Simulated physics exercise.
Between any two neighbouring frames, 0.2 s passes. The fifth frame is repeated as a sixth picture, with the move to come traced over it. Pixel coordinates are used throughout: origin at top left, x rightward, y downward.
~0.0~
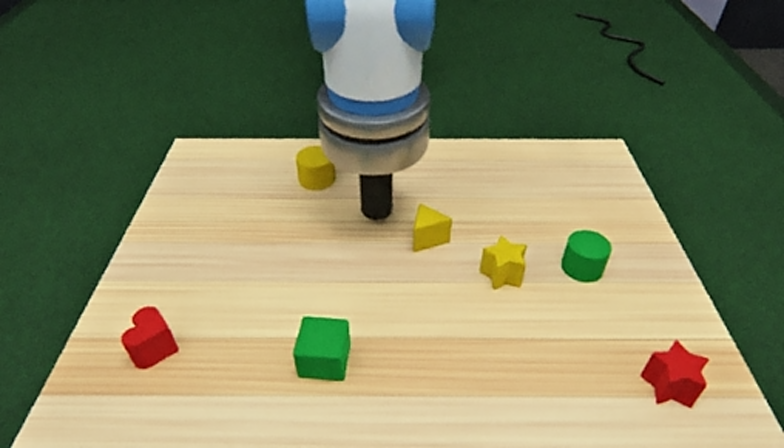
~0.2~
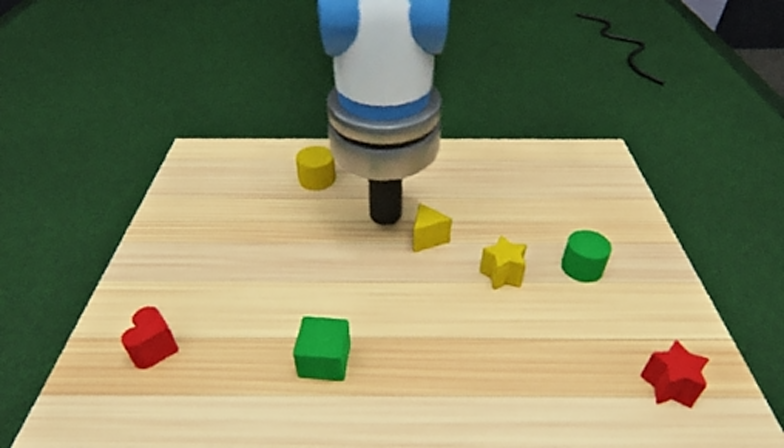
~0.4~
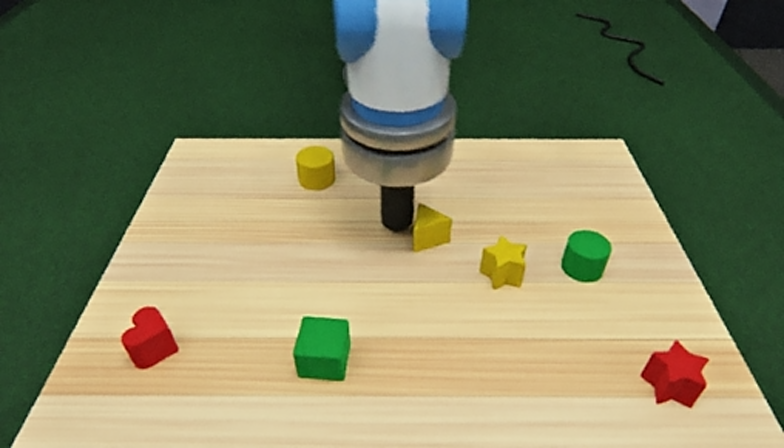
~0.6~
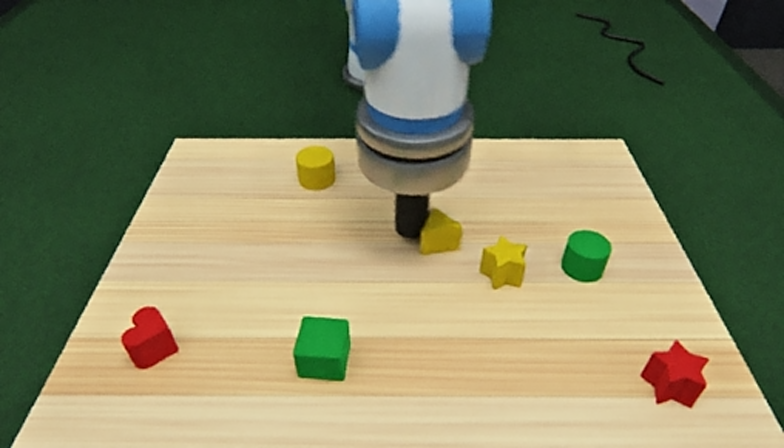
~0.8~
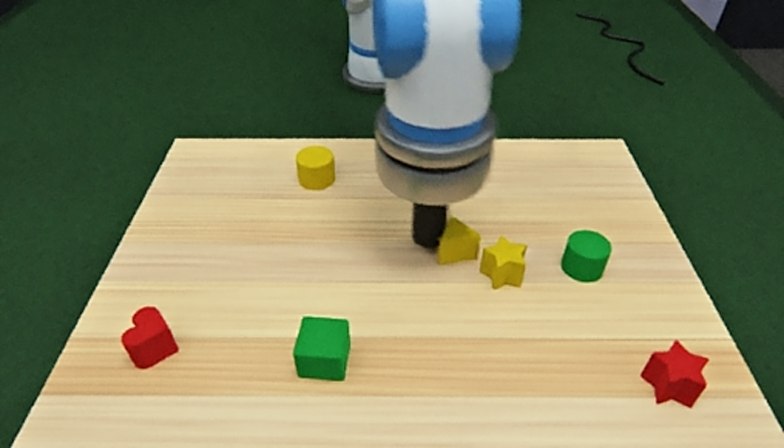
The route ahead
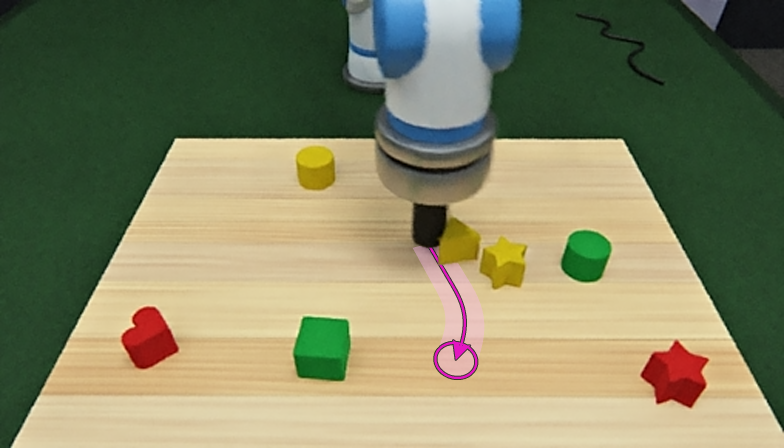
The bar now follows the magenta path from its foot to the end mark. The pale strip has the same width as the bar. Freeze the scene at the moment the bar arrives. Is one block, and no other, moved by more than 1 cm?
Final answer: Yes.
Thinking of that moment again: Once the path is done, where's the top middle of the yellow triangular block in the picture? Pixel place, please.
It will likely be found at (476, 239).
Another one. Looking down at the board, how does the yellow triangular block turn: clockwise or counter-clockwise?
Looking down on the board, it turns counter-clockwise.
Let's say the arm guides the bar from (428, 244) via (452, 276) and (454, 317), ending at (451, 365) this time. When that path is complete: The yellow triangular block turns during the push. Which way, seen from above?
The turn is anti-clockwise.
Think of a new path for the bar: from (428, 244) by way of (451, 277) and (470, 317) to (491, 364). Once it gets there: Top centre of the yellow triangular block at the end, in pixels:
Most likely (481, 242).
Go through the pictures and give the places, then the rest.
In the first frame, tip of the bar (377, 210), middles of tops, yellow triangular block (429, 216), yellow star block (507, 251).
In the second frame, bar (386, 214), nothing pushed.
In the third frame, bar (397, 220), nothing pushed.
In the fourth frame, bar (411, 228), yellow triangular block (439, 221).
In the fifth frame, bar (429, 236), yellow triangular block (458, 230), yellow star block (507, 251).
The line goes from (428, 244) over (448, 277) and (464, 316) to (456, 360).
What follows on the original path. One third of the way, bar (449, 270); yellow triangular block (476, 239), turned 35° anticlockwise.
Two thirds of the way, bar (465, 308); yellow triangular block (476, 239), turned 35° anticlockwise.
At the end, bar (457, 353); yellow triangular block (476, 239), turned 35° anticlockwise; yellow star block unmoved.
